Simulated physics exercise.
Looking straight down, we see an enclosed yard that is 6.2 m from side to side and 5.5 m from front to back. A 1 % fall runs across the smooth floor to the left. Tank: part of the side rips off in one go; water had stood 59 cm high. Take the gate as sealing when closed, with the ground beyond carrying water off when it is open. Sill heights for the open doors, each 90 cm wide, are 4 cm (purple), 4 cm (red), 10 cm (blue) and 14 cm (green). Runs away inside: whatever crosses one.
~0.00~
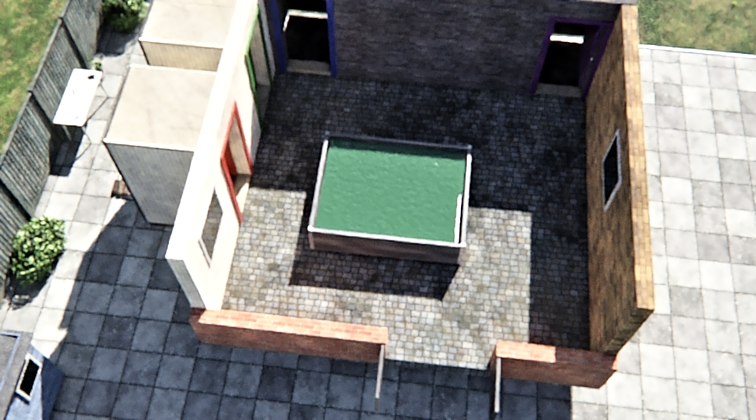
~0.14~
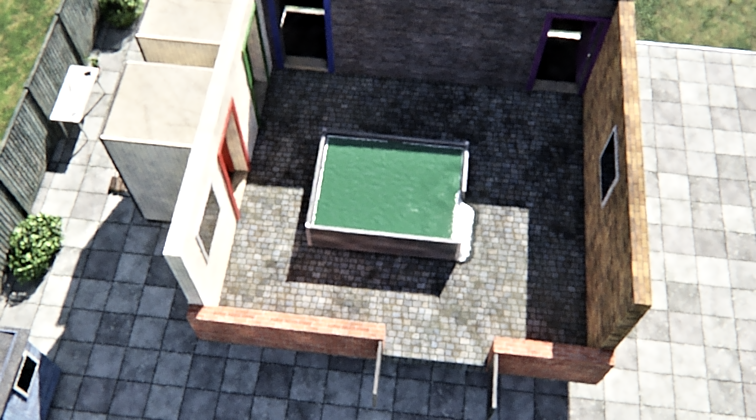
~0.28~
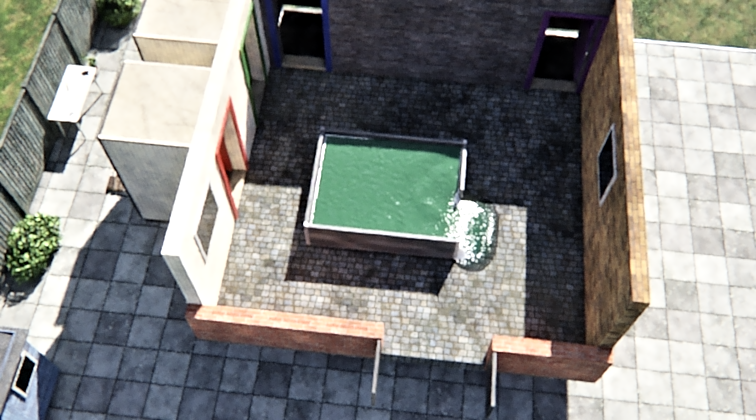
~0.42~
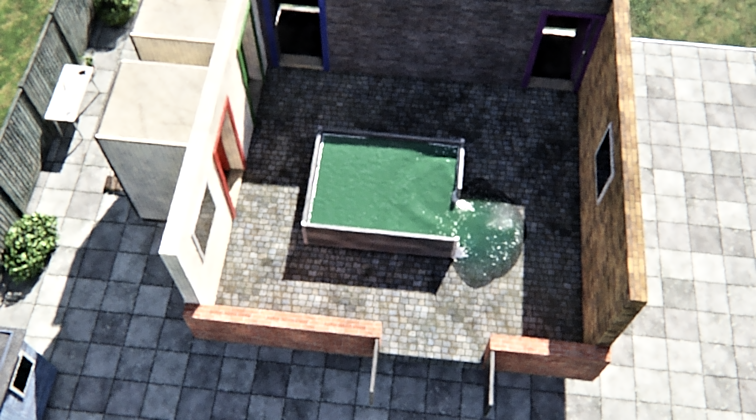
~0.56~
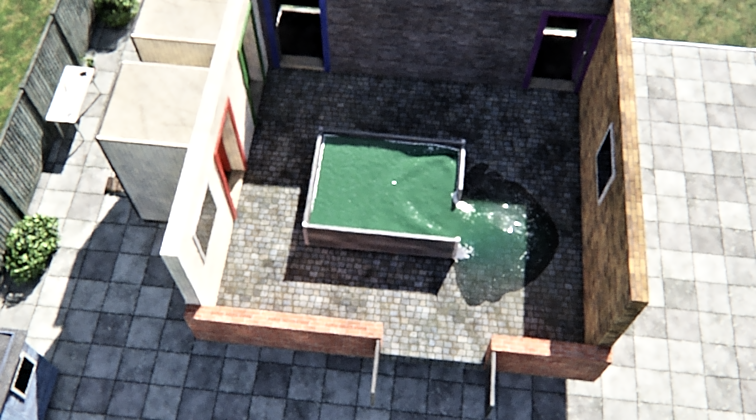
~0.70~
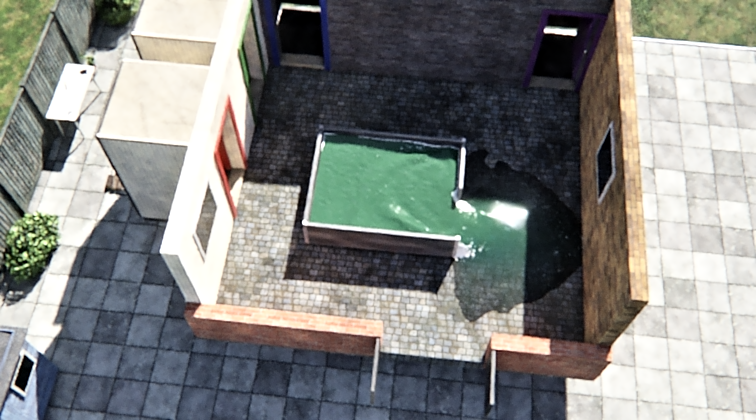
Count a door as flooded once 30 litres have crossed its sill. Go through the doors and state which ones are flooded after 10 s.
In order: The purple door lets the inflow top the limit; the red door holds the inflow within the limit; the blue door holds the inflow within the limit; the green door holds the inflow within the limit.
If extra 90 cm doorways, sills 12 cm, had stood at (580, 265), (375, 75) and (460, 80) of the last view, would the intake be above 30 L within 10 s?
Door 1: Higher; door 2: Lower; door 3: Lower.
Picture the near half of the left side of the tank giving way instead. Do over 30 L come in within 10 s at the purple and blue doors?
Measured against that limit, purple comes out short of it and blue comes out short of it.
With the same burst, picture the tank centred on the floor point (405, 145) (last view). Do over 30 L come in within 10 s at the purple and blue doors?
Well, purple ends up beyond the mark and blue ends up inside the mark.
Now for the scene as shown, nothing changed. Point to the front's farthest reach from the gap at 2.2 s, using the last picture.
I'd put it near pixel (578, 92) of the last picture.
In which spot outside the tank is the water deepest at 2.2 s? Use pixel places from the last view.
You'll find it around (584, 358).
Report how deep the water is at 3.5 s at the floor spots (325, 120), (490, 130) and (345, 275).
First spot near 0 cm, second near 2 cm, third near 0 cm.
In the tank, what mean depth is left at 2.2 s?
Some 38 cm.
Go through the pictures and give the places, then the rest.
The first frame shows the tank at (392, 190) is whole and still, 59 cm deep.
In the second frame, water pours out at (458, 228) and has run 0.6 m, to (470, 208); typically 5 cm deep outside, 59 cm at the tank's back.
In the third frame, water pours out at (456, 227) and has run 0.8 m, to (491, 209); typically 10 cm deep outside, 59 cm at the tank's back.
In the fourth frame, the front is at (522, 228), 1.2 m from the gap at (453, 227); 1.6 m2 of floor is under water; 59 cm left at the back of the tank.
In the fifth frame, water pours out at (454, 227) and has run 1.8 m, to (554, 235); typically 5 cm deep outside, 59 cm at the tank's back.
In the sixth frame, water pours out at (455, 226) and has run 2.3 m, to (582, 255); typically 4 cm deep outside, 59 cm at the tank's back.
After 1.4 s water covers 25 % of the floor and is deepest (30 cm) near (468, 238); purple door not reached, red door not reached, blue door not reached, green door not reached.
After 2.2 s water covers 25 % of the floor and is deepest (37 cm) near (584, 358); purple door not reached, red door not reached, blue door not reached, green door not reached.
After 3.5 s water covers 45 % of the floor and is deepest (26 cm) near (573, 357); purple door 13 cm at the sill, 69 L in, red door not reached, blue door not reached, green door not reached.
After 6.0 s water covers 80 % of the floor and is deepest (16 cm) near (573, 357); purple door 13 cm at the sill, 199 L in, red door 3 cm at the sill, 0 L in, blue door 2 cm at the sill, 0 L in, green door not reached.
After 10.0 s water covers 95 % of the floor and is deepest (12 cm) near (251, 148); purple door 9 cm at the sill, 304 L in, red door 6 cm at the sill, 2 L in, blue door 10 cm at the sill, 0 L in, green door 12 cm at the sill, 0 L in.
